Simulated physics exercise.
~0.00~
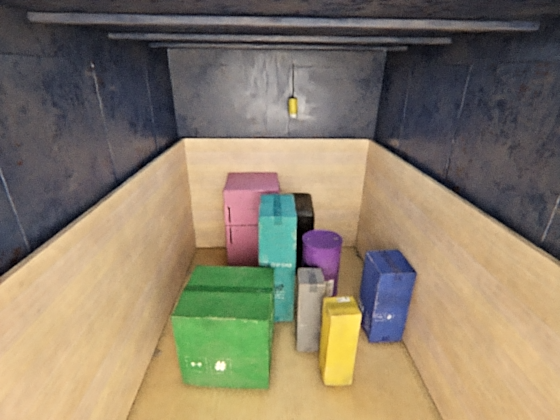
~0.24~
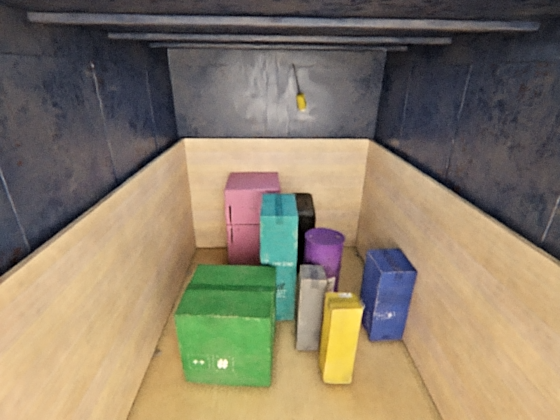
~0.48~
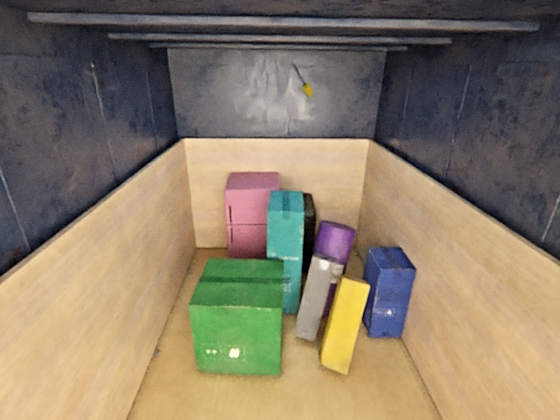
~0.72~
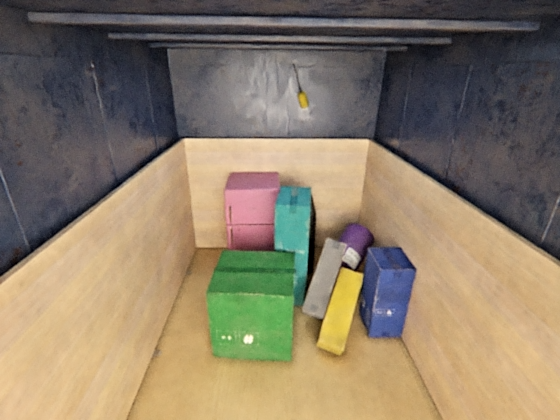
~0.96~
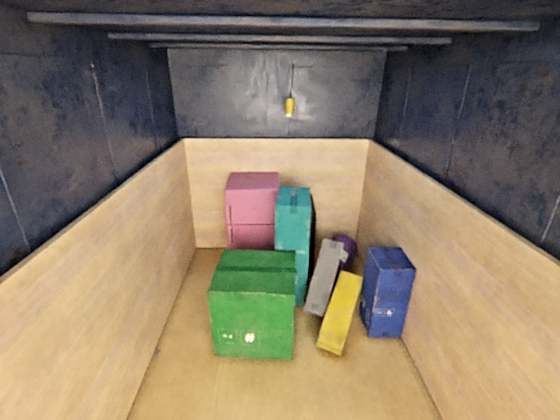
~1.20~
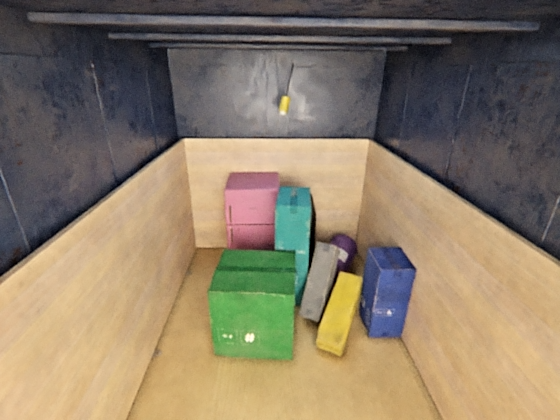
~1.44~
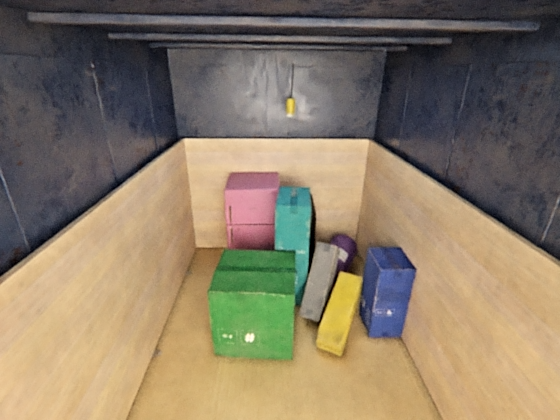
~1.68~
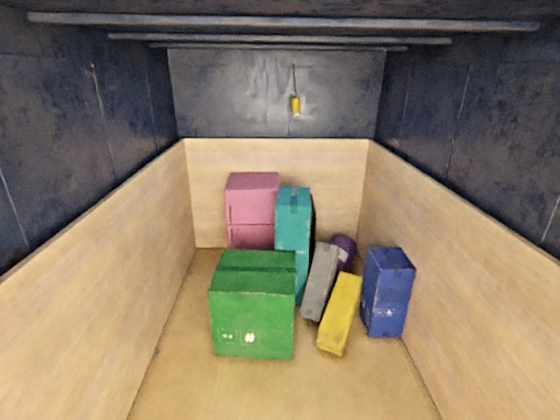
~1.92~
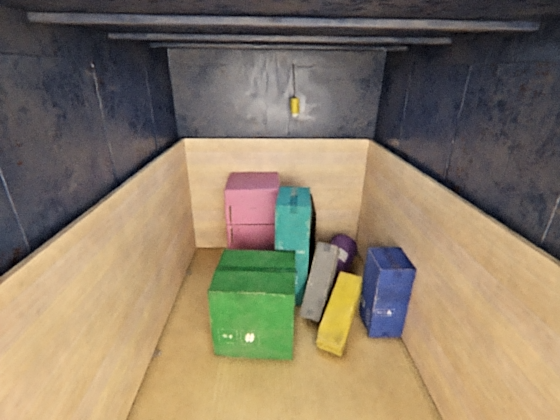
The green box slid forward and to the right in the van's load bay, the turquoise box shifting too, while the yellow and grey boxes and purple drum tipped; these three ended lying over, and the blue box stayed put.
